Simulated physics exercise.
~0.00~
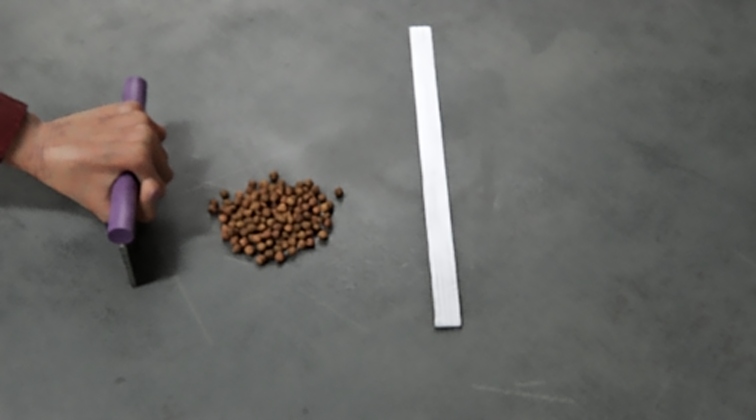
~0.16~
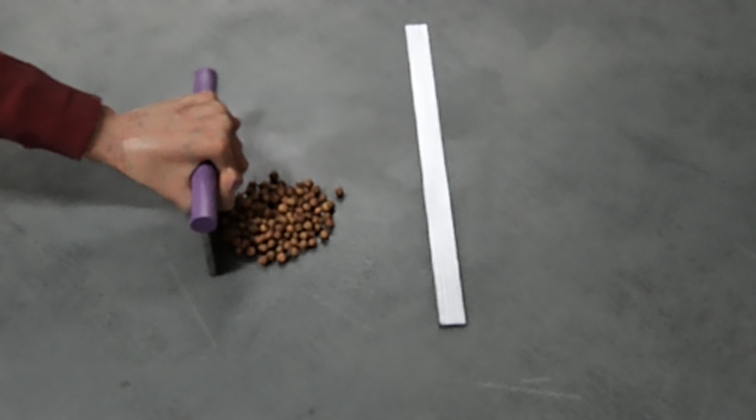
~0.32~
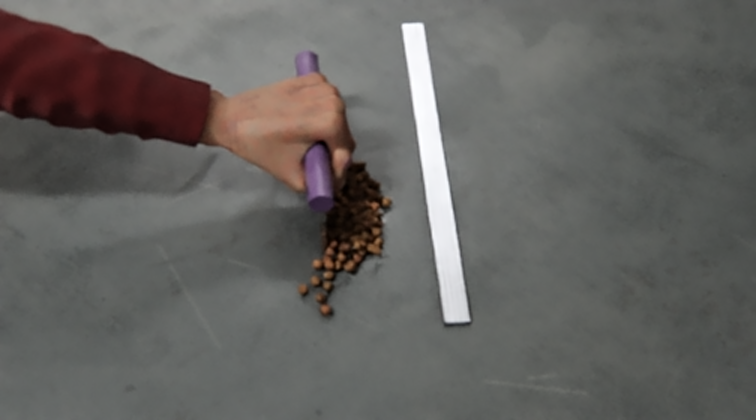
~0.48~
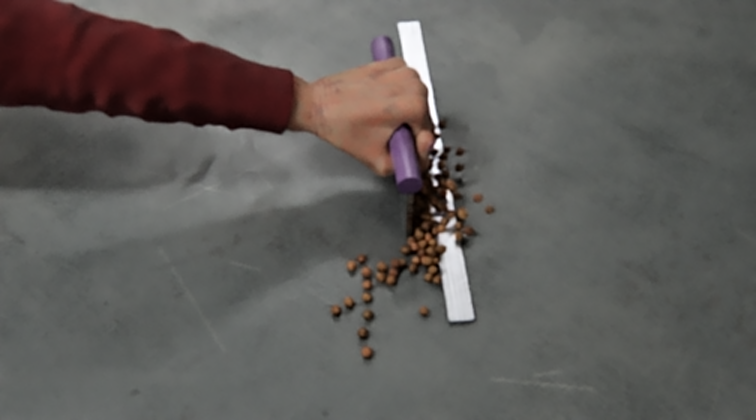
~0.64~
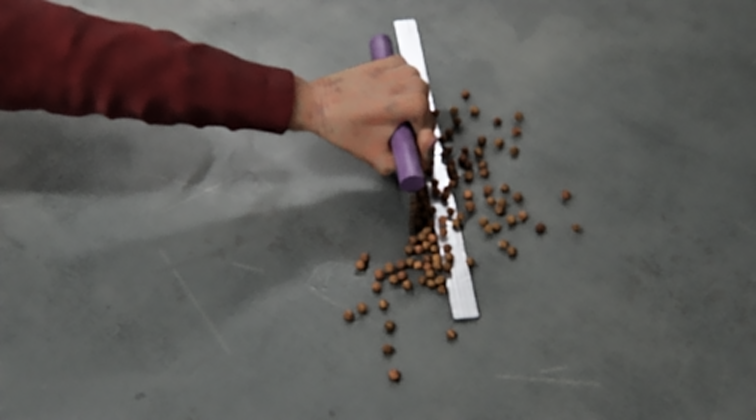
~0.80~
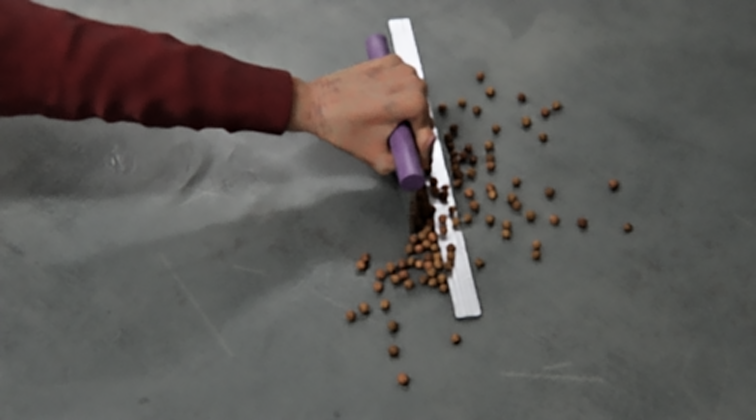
On a grey surface, a hand in a dark red sleeve pushes a purple-handled scraper rightward into a pile of small brown balls, driving them against a white strip, where the scraper stops; many balls roll across and scatter beyond it, while others remain on the near side.
